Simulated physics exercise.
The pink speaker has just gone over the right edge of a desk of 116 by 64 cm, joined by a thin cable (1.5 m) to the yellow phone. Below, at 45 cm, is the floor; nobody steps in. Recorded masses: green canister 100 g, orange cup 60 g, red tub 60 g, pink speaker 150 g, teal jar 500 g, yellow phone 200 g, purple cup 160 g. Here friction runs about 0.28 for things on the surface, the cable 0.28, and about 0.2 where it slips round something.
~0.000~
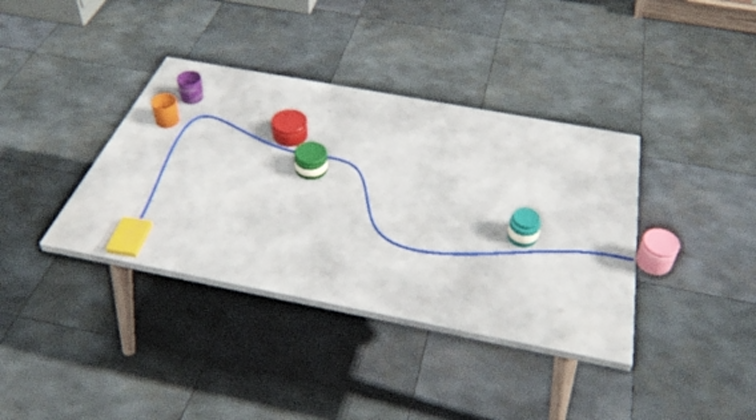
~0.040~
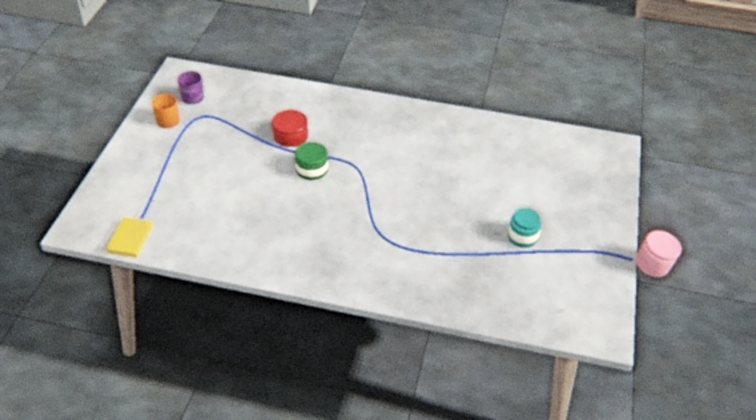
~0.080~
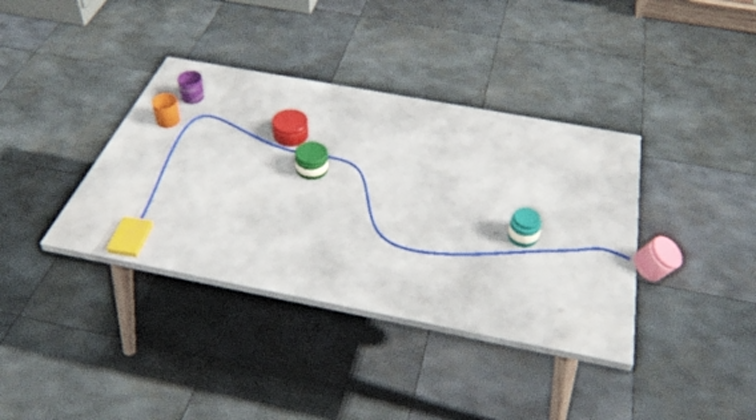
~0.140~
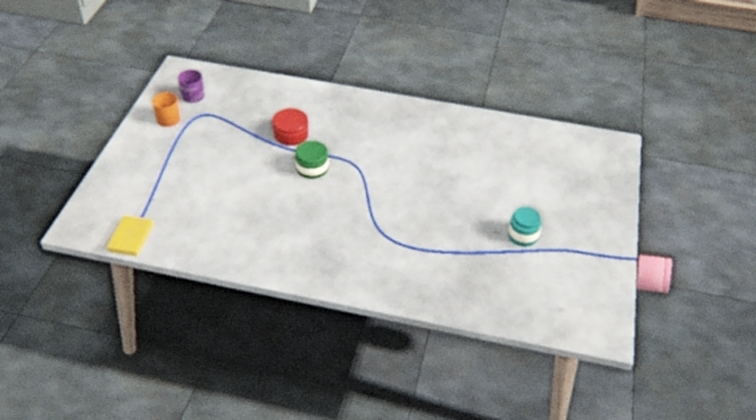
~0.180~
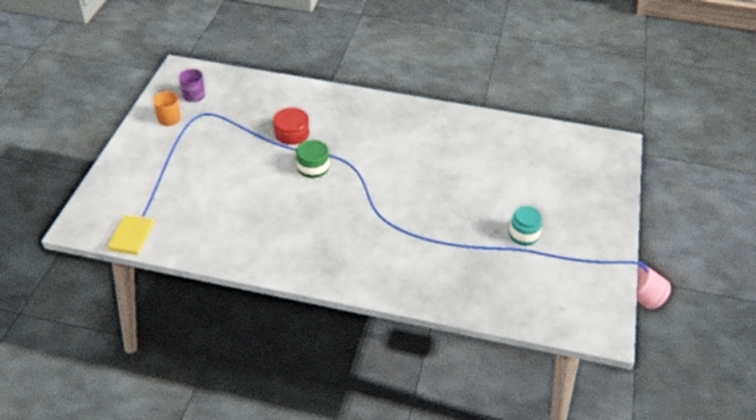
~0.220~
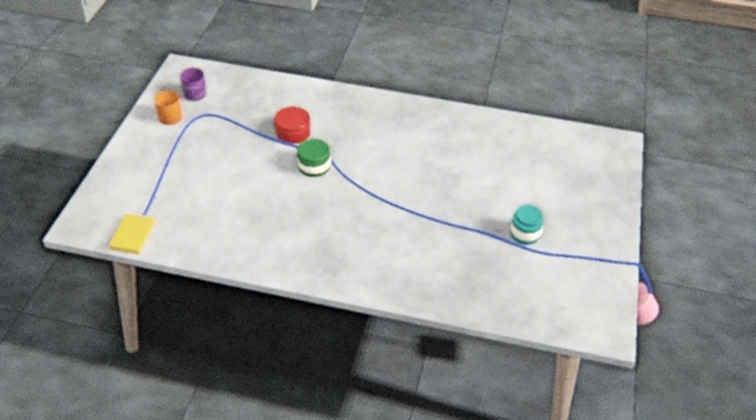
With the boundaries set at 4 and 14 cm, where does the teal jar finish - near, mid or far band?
The teal jar finishes in the near band.
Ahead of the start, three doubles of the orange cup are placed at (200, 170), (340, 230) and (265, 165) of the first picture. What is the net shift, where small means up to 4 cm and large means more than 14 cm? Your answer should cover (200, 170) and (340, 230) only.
Taking them in turn, the first shows a lot of movement and the second shows only a little movement.
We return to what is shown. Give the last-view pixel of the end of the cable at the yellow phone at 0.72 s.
Somewhere around (180, 222) in the final picture.
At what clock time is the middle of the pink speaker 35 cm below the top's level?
The clock reads 0.38 s at that moment.
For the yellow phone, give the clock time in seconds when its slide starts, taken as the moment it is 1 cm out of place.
Answer: Yellow phone, 0.42 s.
After 0.5 s, the cable's tail end at (166, 222); pink speaker over the edge, green canister 5 cm off its start, yellow phone 3 cm off its start.
After 0.7 s, the cable's tail end at (180, 222); green canister 15 cm off its start, pink speaker over the edge, yellow phone 5 cm off its start.
After 1.0 s, the cable's tail end at (180, 222); green canister 15 cm off its start at (317, 200), pink speaker over the edge, yellow phone 5 cm off its start at (157, 226).
After 1.2 s, the cable's tail end at (180, 222); green canister 15 cm off its start, pink speaker over the edge, yellow phone 5 cm off its start.
After 2.4 s, the cable's tail end at (180, 222); teal jar 0 cm off its start at (530, 214), green canister 15 cm off its start at (317, 200), pink speaker over the edge, yellow phone 5 cm off its start at (157, 226).
